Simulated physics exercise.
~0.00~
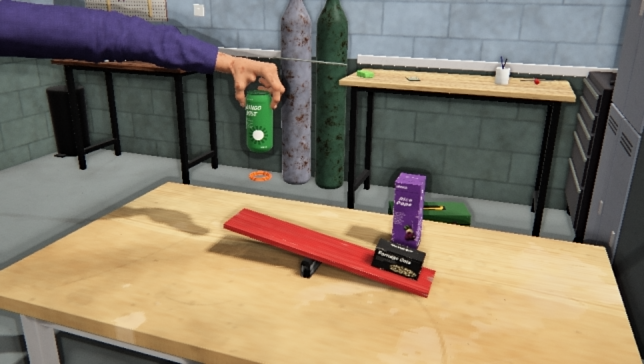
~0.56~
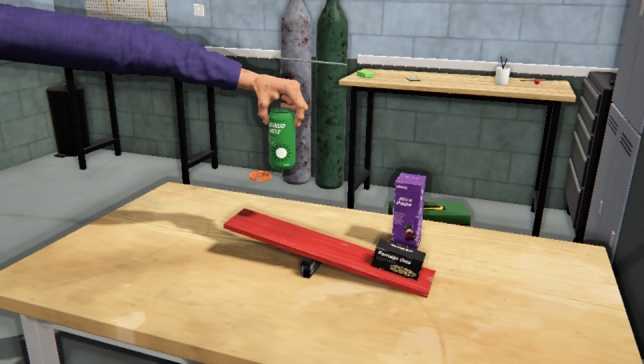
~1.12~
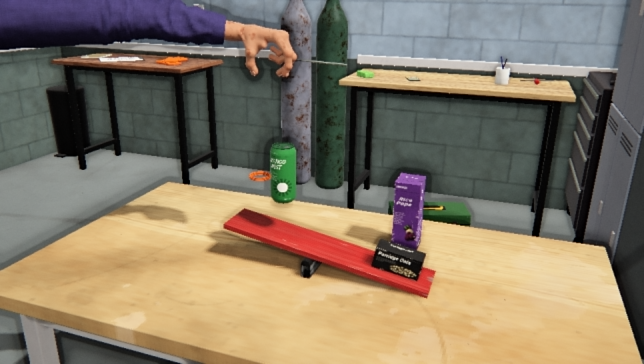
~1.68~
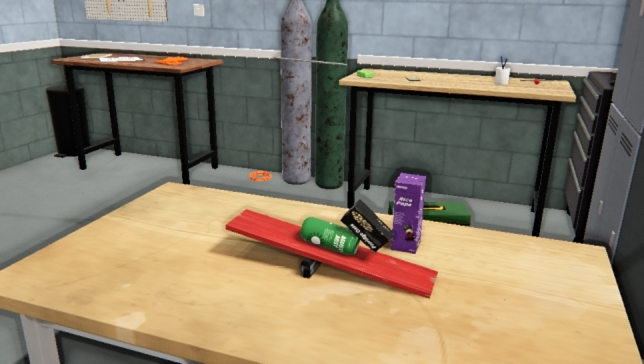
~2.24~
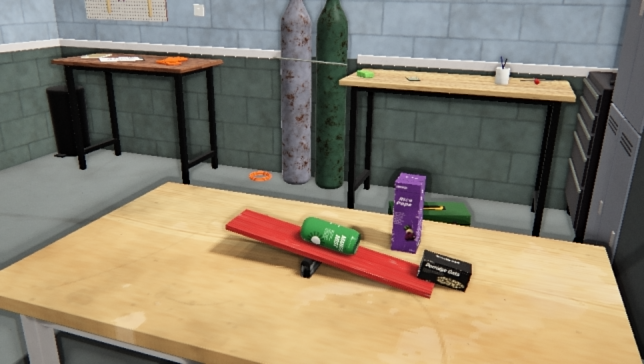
A hand let a green can drop onto the raised left side of a red see-saw, jolting the black packet off its low end and onto the table at the right, while the can ended lying on the plank, still tilted as before.
